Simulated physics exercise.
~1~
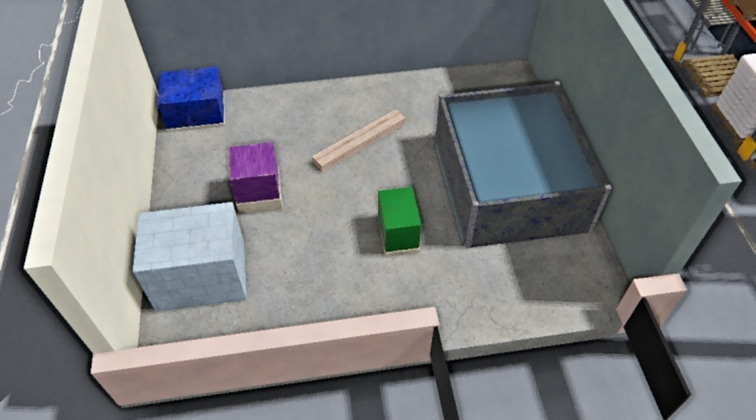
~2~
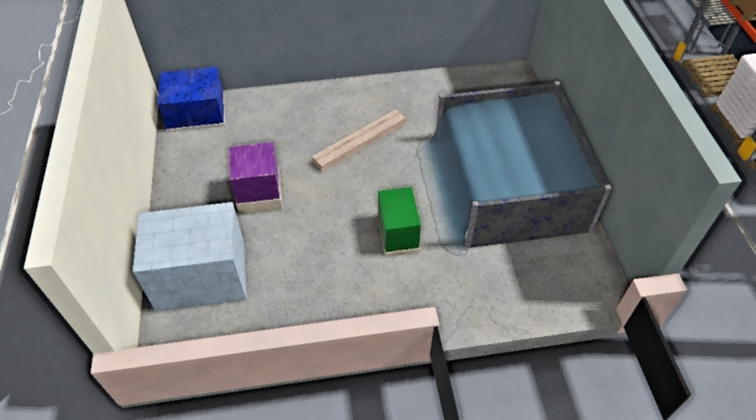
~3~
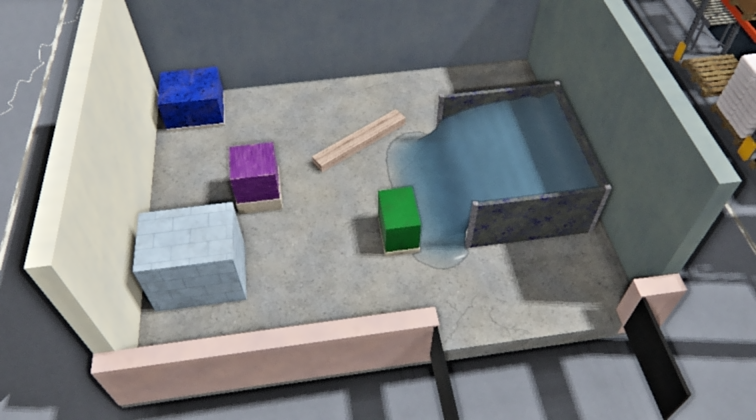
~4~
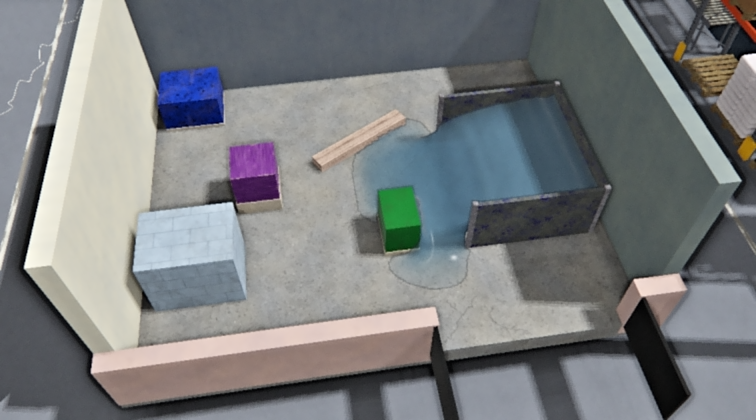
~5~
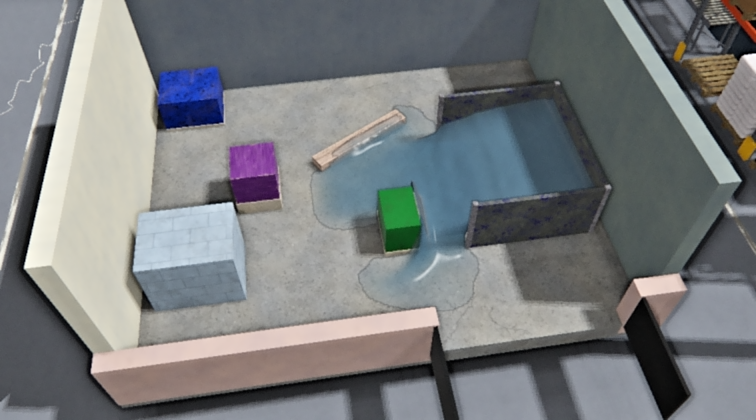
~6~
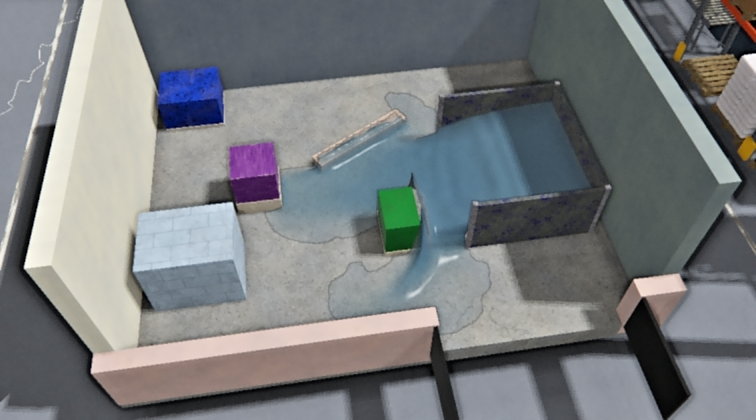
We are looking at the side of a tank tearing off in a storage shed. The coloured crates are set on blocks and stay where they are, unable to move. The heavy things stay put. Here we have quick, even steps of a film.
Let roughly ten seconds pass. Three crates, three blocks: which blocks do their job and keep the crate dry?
My prediction: The blue crate is reached by the water; the green crate is reached by the water; the purple crate is reached by the water.
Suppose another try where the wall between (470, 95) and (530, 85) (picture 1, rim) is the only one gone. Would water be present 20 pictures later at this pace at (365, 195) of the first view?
The place in question is left alone.
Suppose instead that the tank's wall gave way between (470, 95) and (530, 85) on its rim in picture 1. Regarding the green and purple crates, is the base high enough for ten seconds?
As I see it, the green one gets reached, and the purple one is not reached.
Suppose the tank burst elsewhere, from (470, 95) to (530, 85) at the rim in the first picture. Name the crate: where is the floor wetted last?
The green one.
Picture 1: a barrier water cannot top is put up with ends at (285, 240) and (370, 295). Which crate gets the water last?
My answer: The crate marked blue.
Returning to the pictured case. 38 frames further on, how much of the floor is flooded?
About 100 percent.
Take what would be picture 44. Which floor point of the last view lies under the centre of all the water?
Roughly (353, 192).
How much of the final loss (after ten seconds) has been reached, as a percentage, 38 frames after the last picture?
My reading is about 65 per cent.
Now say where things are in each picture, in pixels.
Still water in the water tank at (519, 144), in the first frame.
The front is at (463, 252), out from the gap at (456, 174), in the second frame.
The front is at (436, 263), out from the gap at (455, 178), in the third frame.
Water pours out at (455, 180) and has run to (403, 274), in the fourth frame.
The front is at (381, 296), out from the gap at (455, 181), in the fifth frame.
Water pours out at (455, 181) and has run to (273, 218), in the sixth frame.
A moment on, water covers 55 % of the floor; the blue crate water round its plinth, the green crate water round its plinth, the purple crate water round its plinth.
Next, water covers 70 % of the floor; the blue crate water round its plinth, the green crate water round its plinth, the purple crate water round its plinth.
Then, water covers 80 % of the floor; the blue crate water round its plinth, the green crate water round its plinth, the purple crate water round its plinth.
Later, water covers 100 % of the floor; the blue crate water round its plinth, the green crate water round its plinth, the purple crate water round its plinth.
In the end, water covers 100 % of the floor; the blue crate was topped, the green crate was topped, the purple crate was topped.
